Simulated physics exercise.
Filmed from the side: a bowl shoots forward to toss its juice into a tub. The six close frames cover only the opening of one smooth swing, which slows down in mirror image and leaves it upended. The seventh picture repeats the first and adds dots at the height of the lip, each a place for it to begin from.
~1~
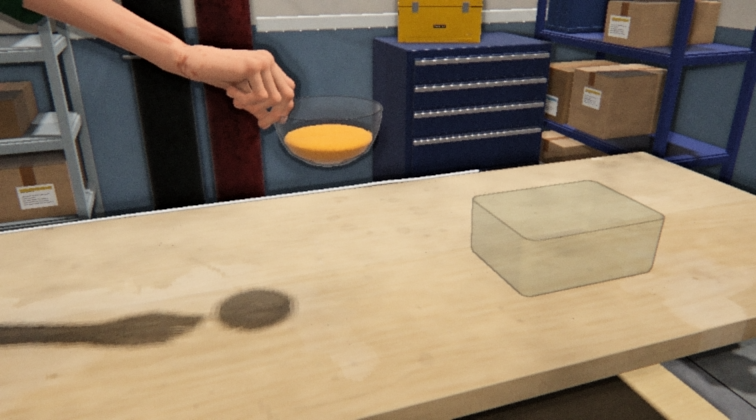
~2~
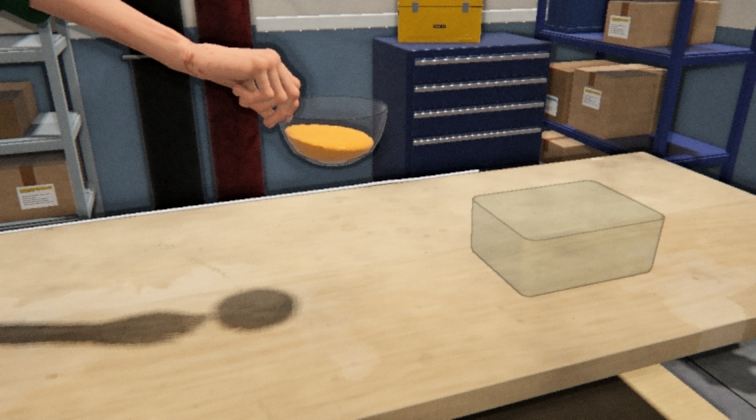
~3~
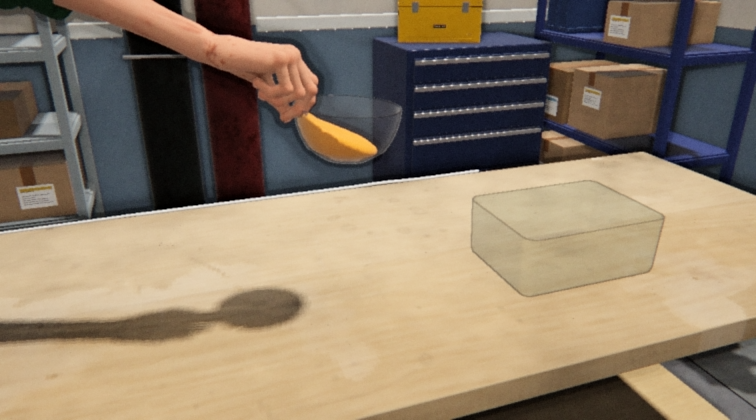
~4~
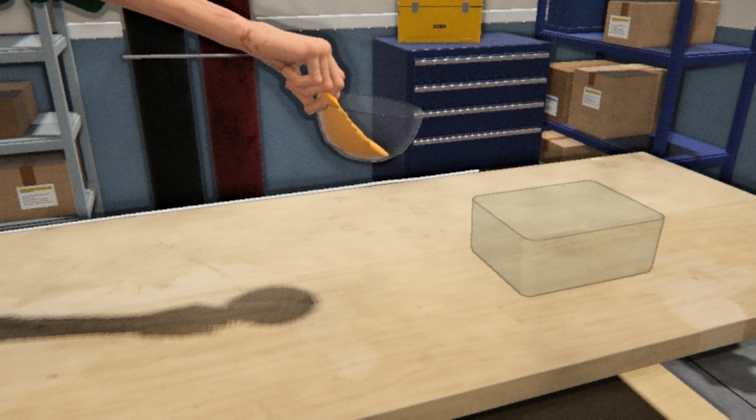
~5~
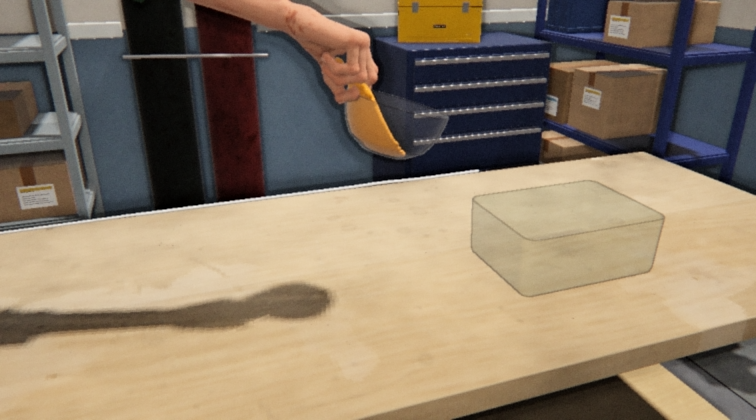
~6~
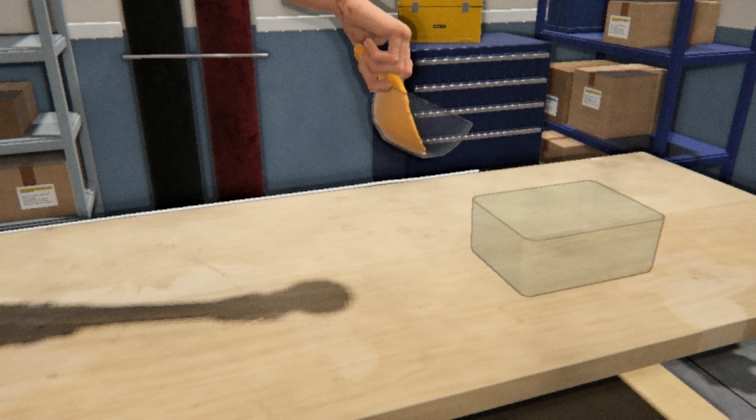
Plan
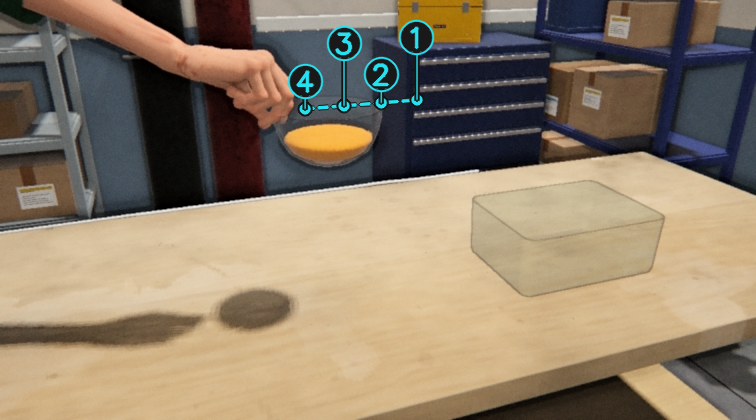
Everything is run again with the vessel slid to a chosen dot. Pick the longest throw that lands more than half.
Use place 4.
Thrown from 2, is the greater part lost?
No.
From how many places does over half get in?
All four.
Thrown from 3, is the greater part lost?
No, not at all.
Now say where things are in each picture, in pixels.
Upright, lip at (377, 103); tub from (517, 296) to (648, 269); nothing has left yet, in the first frame.
Upright, lip at (382, 103); nothing has left yet, in the second frame.
Tipped about 4°, lip at (396, 104); nothing has left yet, in the third frame.
Tipped about 9°, lip at (417, 108); juice is over the rim, down to (331, 99), in the fourth frame.
Tipped about 17°, lip at (442, 113); juice is over the rim, down to (364, 93), in the fifth frame.
Tipped about 26°, lip at (465, 119); juice is over the rim, down to (395, 86), in the sixth frame.
In cyan, 1 at (416, 99); 2 at (381, 102); 3 at (344, 105); 4 at (305, 109).
With 1, about 68 % lands in the tub, 4 % falls short and 27 % goes beside or beyond.
With 2, about 70 % lands in the tub, 10 % falls short and 20 % goes beside or beyond.
With 3, about 72 % lands in the tub, 16 % falls short and 12 % goes beside or beyond.
With 4, about 62 % lands in the tub, 30 % falls short and 7 % goes beside or beyond.
